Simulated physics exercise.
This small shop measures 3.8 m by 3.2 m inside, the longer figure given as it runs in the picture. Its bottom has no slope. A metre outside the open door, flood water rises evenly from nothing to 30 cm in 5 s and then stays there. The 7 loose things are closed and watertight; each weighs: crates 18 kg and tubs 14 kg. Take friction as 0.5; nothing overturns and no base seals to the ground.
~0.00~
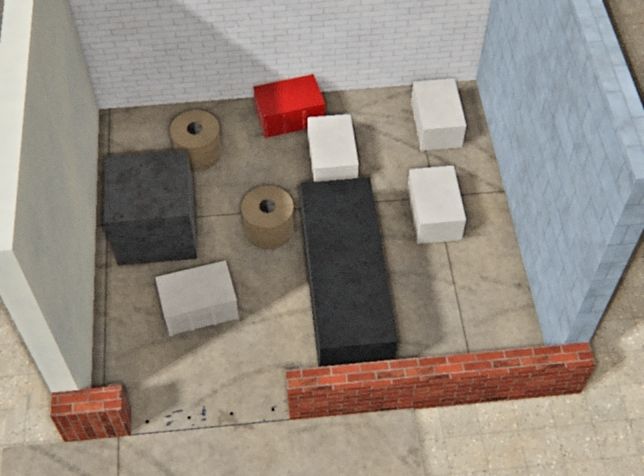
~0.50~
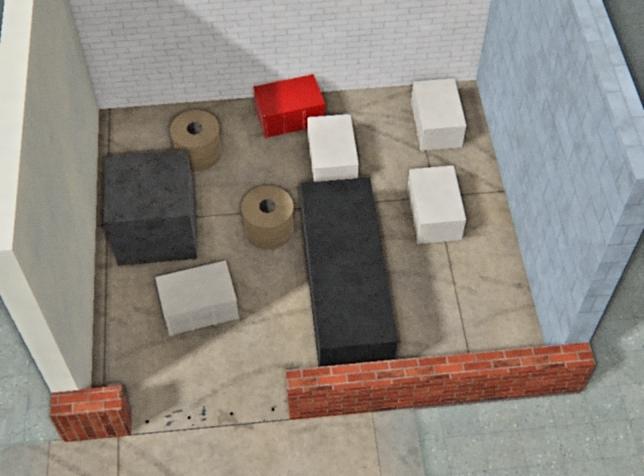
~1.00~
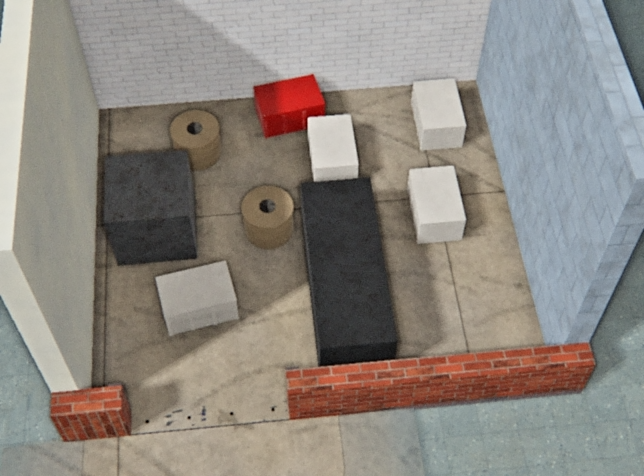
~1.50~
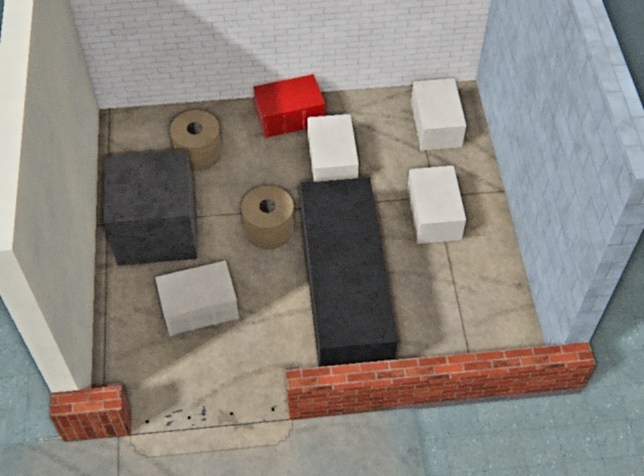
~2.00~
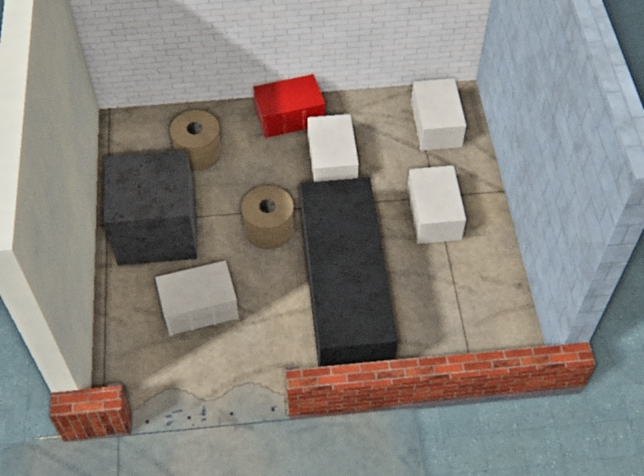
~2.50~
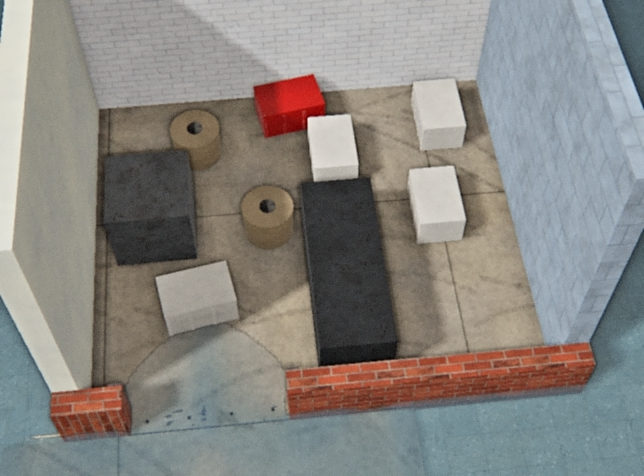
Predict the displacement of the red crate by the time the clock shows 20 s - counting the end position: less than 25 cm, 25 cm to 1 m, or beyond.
Red crate ends far away.
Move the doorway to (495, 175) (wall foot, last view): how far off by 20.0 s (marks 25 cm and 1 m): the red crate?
Then the red crate travels far.
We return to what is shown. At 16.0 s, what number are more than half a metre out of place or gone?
By then 7.
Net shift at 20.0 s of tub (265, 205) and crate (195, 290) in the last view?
In turn: 200 cm, 200 cm.
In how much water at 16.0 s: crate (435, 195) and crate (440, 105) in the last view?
About 31 and 33 cm.
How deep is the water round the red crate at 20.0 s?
Roughly 33 cm.
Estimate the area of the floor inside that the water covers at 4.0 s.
Some 3.0 m2.
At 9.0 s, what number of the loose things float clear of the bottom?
4 of them.
After 4.0 s the red crate is near (289, 95), 0.0 m from its start, aground; 0 afloat.
After 9.0 s the red crate is near (459, 91), 1.6 m from its start, afloat; 4 afloat.
After 16.0 s the red crate is near (479, 164), 2.0 m from its start, afloat; 7 afloat.
After 20.0 s the red crate is near (494, 206), 2.3 m from its start, afloat; 7 afloat.
